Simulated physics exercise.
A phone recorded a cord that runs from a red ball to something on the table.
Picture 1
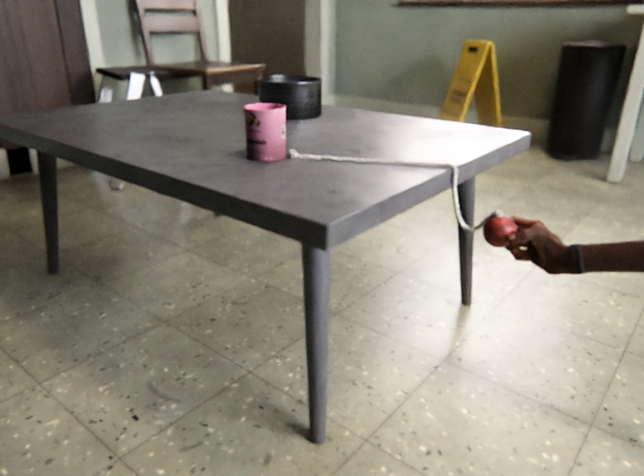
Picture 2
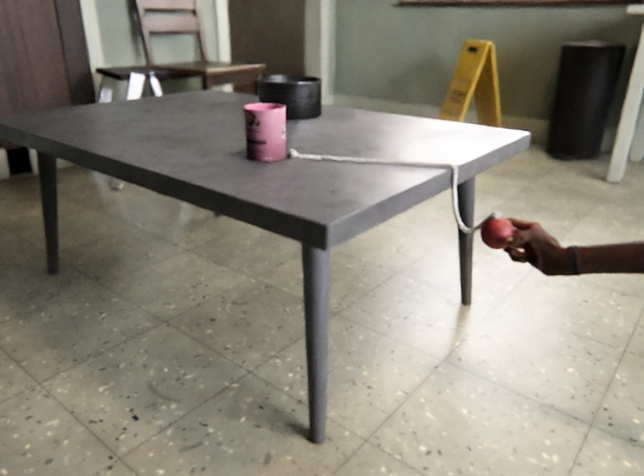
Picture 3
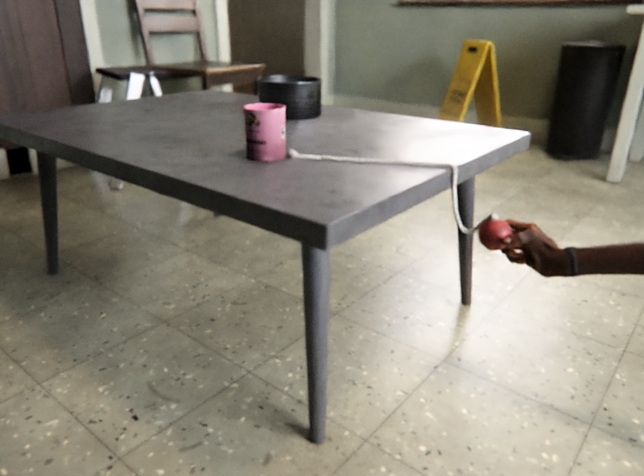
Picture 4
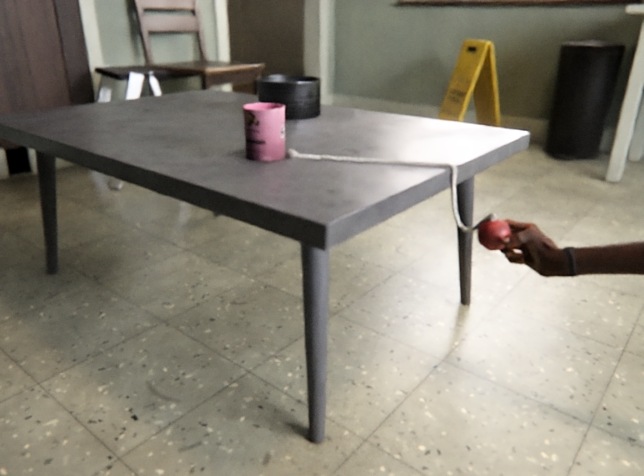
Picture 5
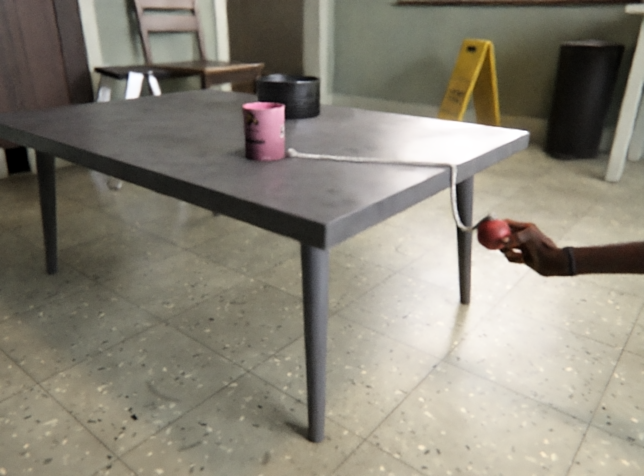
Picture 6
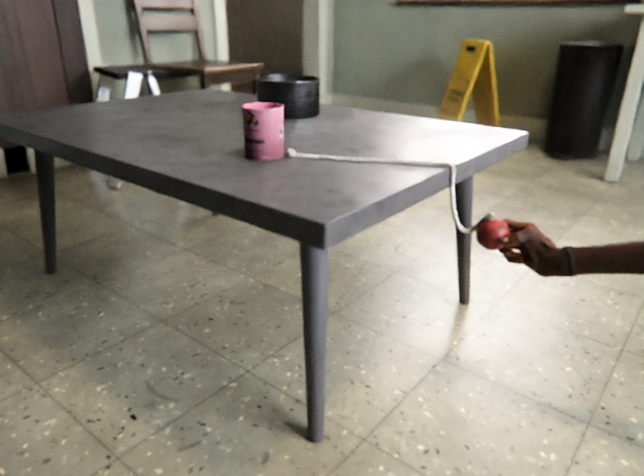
In a tiled room, a hand holds a red ball on a cord tied to a pink cup on a table, barely moving.
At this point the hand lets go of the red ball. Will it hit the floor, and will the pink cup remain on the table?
One by one: The red ball ends on the ground, the pink cup goes too.
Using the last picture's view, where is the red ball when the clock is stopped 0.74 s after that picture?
It is at roughly (463, 371).
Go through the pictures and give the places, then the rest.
The first picture shows red ball (500, 232); pot (290, 79); pink cup (265, 106).
The second picture shows red ball (497, 234).
The third picture shows red ball (495, 235).
The fourth picture shows red ball (494, 235); cord through (354, 160) (423, 164).
The fifth picture shows red ball (493, 234); cord through (353, 160) (422, 164).
The sixth picture shows red ball (493, 234); pot (288, 78); pink cup (263, 106); cord tied to the cup, with little slack.
Then, 0.26 s after the last picture, ball below the edge near (476, 323); pot unmoved; cup tugged along near (316, 128).
Then, 0.50 s after the last picture, ball on the floor near (463, 371); pot unmoved; cup over the edge.
Then, 0.74 s after the last picture, ball on the floor near (462, 371); pot unmoved; cup down on the floor.
At rest, ball on the floor near (462, 371); pot unmoved; cup down on the floor. The red ball reaches the floor and the pink cup gets pulled over the edge.
